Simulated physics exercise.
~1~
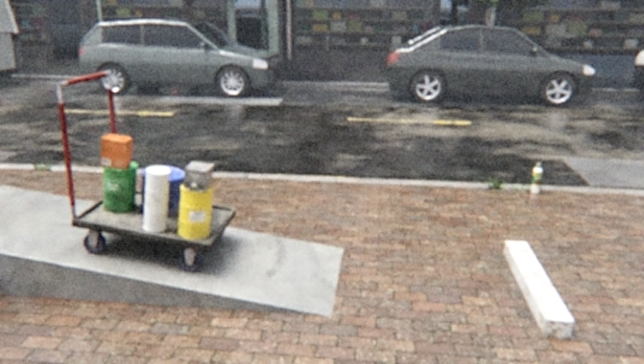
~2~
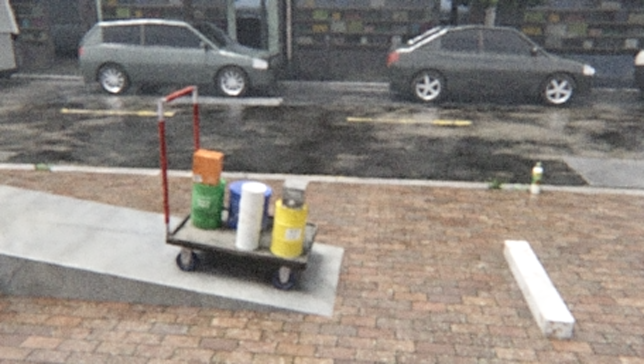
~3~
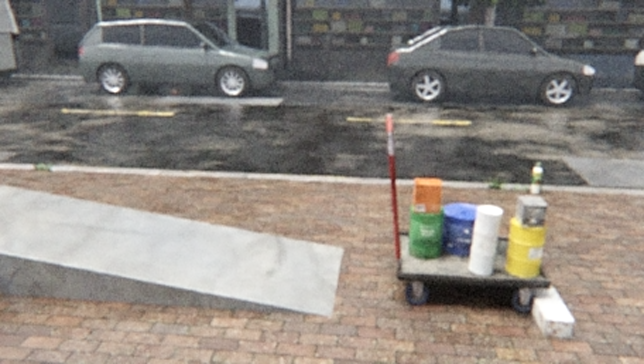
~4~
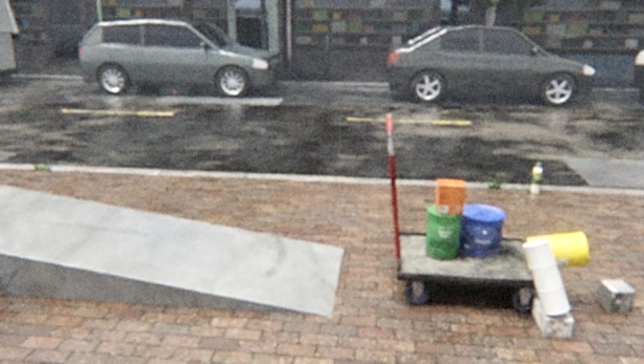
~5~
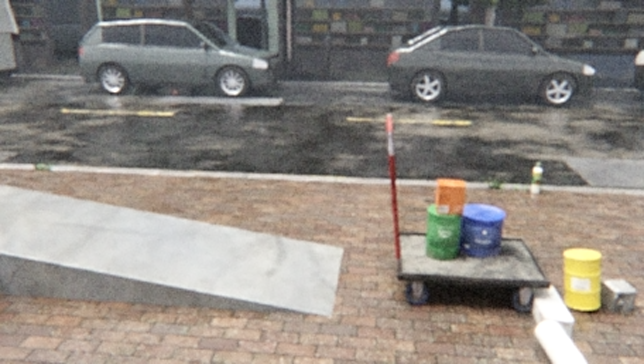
At the start, a loaded trolley with a red handle rolls down a gray ramp toward the right, carrying pails, canisters and boxes, while two cars stand parked across the wet street. It continues off the ramp onto the brick paving and stops against the white kerb. The grey box, white canister and yellow canister pitch forward off the front. The white canister drops over the kerb and ends lying on its side, while the yellow canister rolls over and settles upside down beside the tipped grey box. The orange box, green pail and blue pail remain upright on the deck.
